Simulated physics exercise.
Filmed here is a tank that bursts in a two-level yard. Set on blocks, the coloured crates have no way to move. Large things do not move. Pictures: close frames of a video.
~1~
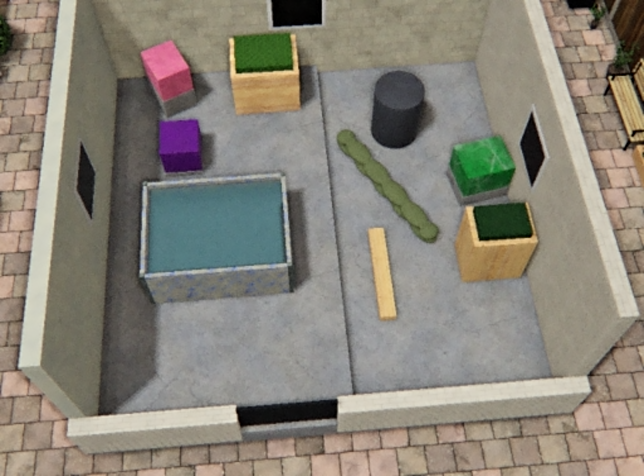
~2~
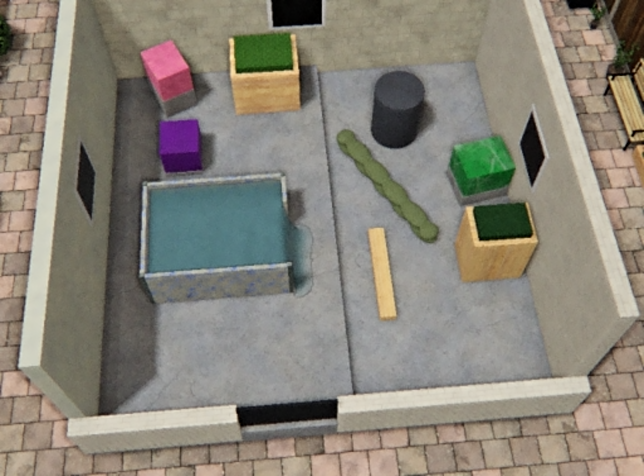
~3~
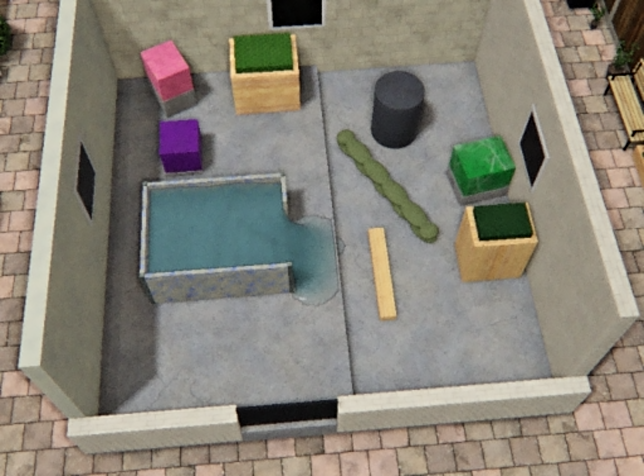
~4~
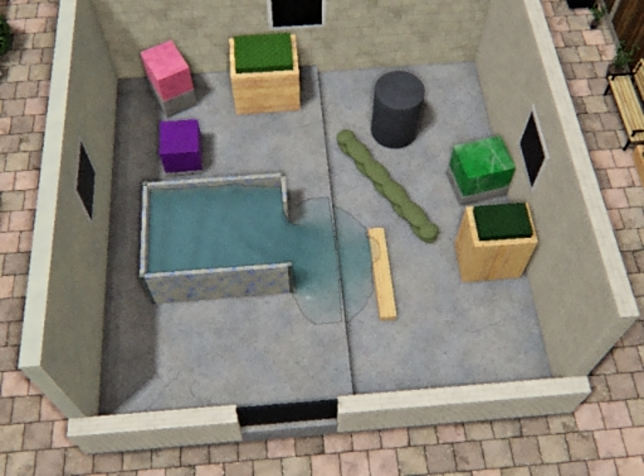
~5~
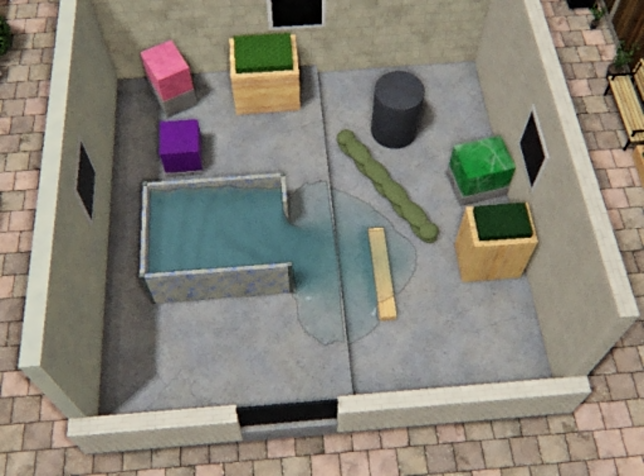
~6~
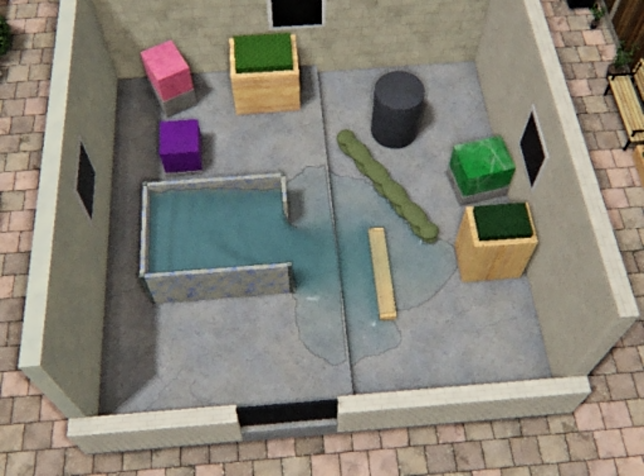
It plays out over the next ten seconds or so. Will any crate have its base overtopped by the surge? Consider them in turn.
Outcome: The purple crate is safe from the water; the pink crate is safe from the water; the green crate is safe from the water.
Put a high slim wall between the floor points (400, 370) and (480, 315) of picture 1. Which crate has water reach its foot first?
Looks like the green crate.
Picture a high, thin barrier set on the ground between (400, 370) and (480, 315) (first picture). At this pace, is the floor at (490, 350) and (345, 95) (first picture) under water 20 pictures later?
As listed: Covered, covered.
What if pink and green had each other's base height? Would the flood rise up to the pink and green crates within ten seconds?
First the pink crate: It avoids the flood; then the green crate: It avoids the flood.
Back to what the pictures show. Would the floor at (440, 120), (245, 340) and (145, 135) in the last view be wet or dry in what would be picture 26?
Status by point, in sequence: Waterlogged; unwetted; unwetted.
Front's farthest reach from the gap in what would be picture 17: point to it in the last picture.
Roughly at (551, 393).
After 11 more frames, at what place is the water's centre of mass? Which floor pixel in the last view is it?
Somewhere near (322, 267).
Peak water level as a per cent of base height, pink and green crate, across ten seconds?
Near 0 and 60 in a hundred.
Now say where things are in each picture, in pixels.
The first picture shows still water in the tank at (216, 226).
In the second picture, the front is at (297, 295), out from the gap at (287, 250).
In the third picture, the front is at (332, 229), out from the gap at (287, 251).
In the fourth picture, water pours out at (287, 252) and has run to (375, 246).
In the fifth picture, the front is at (411, 251), out from the gap at (287, 253).
In the sixth picture, the front is at (450, 267), out from the gap at (287, 253).
A moment on, water covers 25 % of the floor; the purple crate not reached, the pink crate not reached, the green crate water round its plinth.
Next, water covers 40 % of the floor; the purple crate not reached, the pink crate not reached, the green crate water round its plinth.
Then, water covers 45 % of the floor; the purple crate not reached, the pink crate not reached, the green crate water round its plinth.
Later, water covers 55 % of the floor; the purple crate water round its plinth, the pink crate not reached, the green crate water round its plinth.
In the end, water covers 50 % of the floor; the purple crate stayed above the water, the pink crate stayed above the water, the green crate stayed above the water.
